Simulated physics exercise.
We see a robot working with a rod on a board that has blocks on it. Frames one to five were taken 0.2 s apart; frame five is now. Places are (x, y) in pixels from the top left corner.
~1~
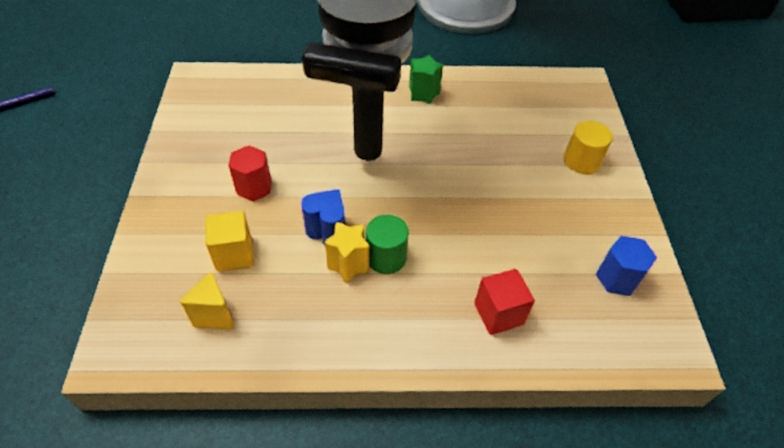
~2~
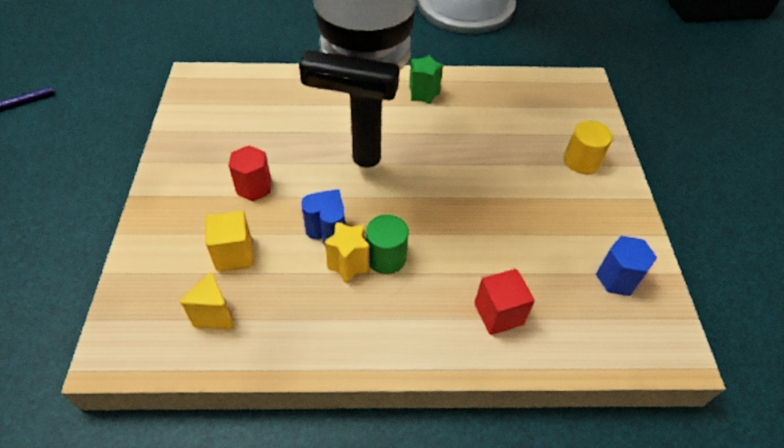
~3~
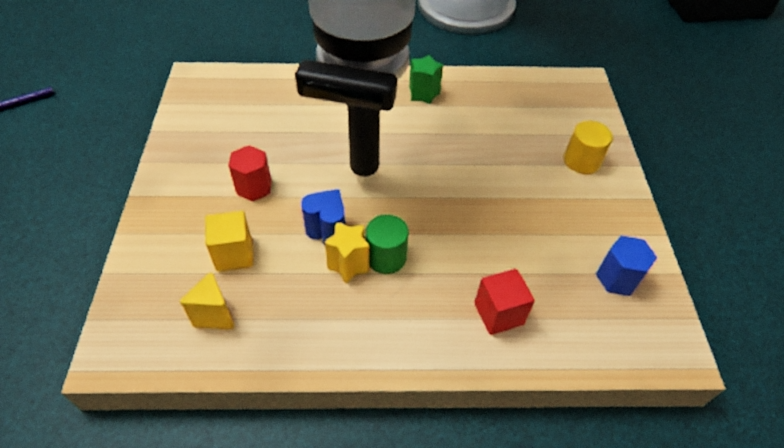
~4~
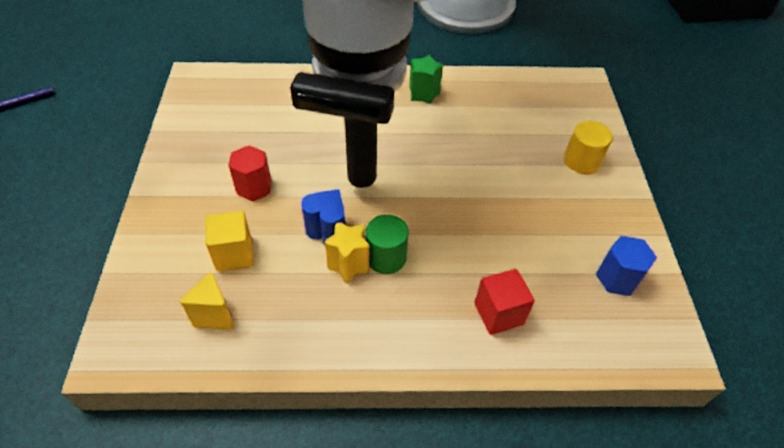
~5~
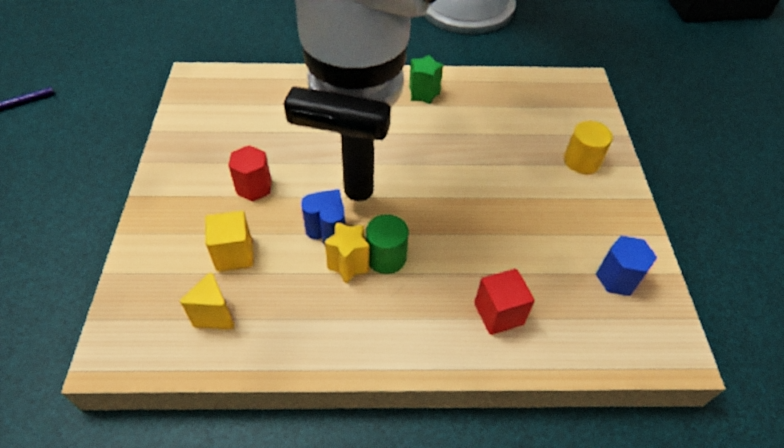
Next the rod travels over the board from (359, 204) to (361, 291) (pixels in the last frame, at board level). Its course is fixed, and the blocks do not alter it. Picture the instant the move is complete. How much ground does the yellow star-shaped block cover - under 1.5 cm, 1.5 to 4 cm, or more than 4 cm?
Long, over 4 cm.
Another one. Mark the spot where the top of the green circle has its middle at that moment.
Its top middle will sit at (399, 247).
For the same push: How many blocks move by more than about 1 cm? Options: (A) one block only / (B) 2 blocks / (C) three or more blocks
My pick is B.
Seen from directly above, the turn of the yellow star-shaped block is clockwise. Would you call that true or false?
True.
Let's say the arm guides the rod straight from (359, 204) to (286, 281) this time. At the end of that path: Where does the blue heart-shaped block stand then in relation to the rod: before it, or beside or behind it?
Expect to find it ahead of the rod.
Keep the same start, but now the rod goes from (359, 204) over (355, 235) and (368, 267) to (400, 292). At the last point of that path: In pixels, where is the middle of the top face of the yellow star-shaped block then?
Close to (350, 267).
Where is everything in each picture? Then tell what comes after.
Tip of the rod at (368, 152), middles of tops, blue heart-shaped block at (325, 205), yellow star-shaped block at (348, 238), green circle at (387, 230), in the first frame.
Rod at (367, 159), nothing pushed, in the second frame.
Rod at (365, 168), nothing pushed, in the third frame.
Rod at (362, 178), nothing pushed, in the fourth frame.
Rod at (359, 191), blue heart-shaped block at (325, 205), yellow star-shaped block at (348, 238), green circle at (387, 230), in the fifth frame.
What follows on the original path. One third of the way, rod at (359, 219); nothing pushed yet.
Two thirds of the way, rod at (360, 249); yellow star-shaped block at (344, 259), turned 20° clockwise; green circle at (397, 244).
At the end, rod at (361, 280); blue heart-shaped block unmoved; yellow star-shaped block at (334, 285), turned 40° clockwise; green circle at (399, 247).
